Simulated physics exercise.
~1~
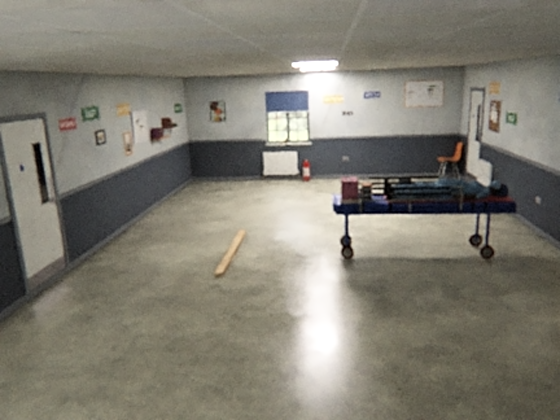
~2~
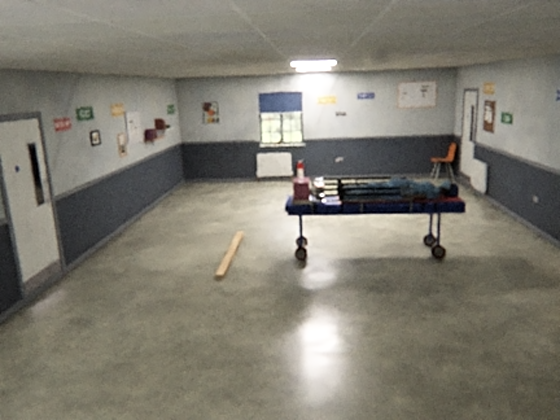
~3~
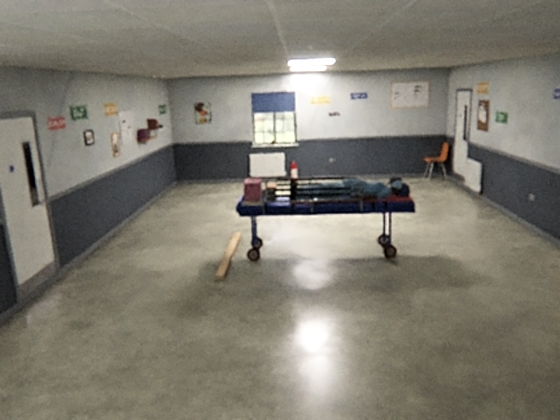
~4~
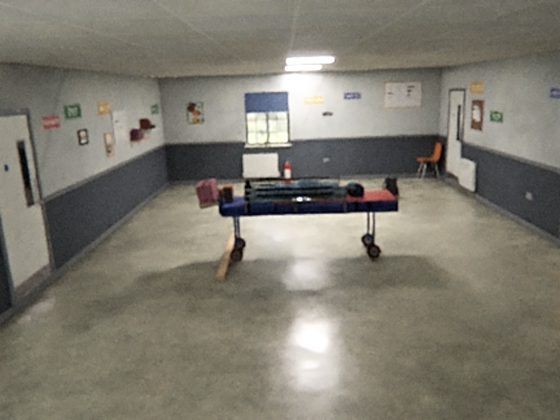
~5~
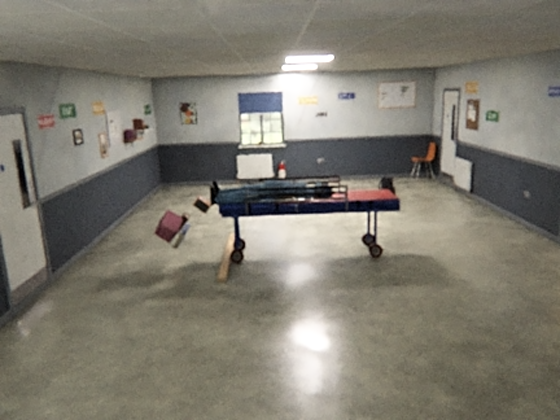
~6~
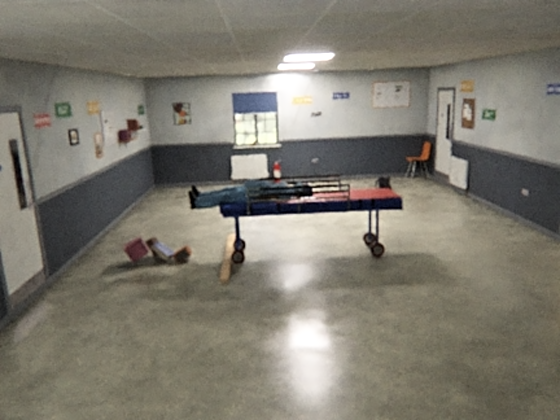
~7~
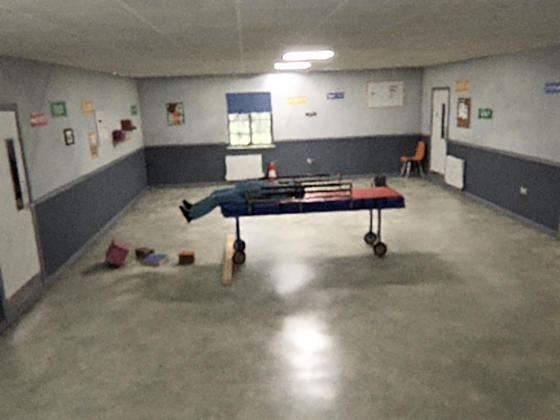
At the start, a wheeled stretcher carrying a lying person and several loose items stands to the right in a wide room with grey walls, while a plank lies on the floor. The stretcher rolls left across the smooth floor toward the plank and stops abruptly there without tipping. The person keeps sliding feet first toward the left end, and a pink holdall and a brown box tumble off ahead. A blue folder and an orange pump drop too. Finally, the items lie scattered on the floor, and the person's lower legs hang out past the stretcher's left end.
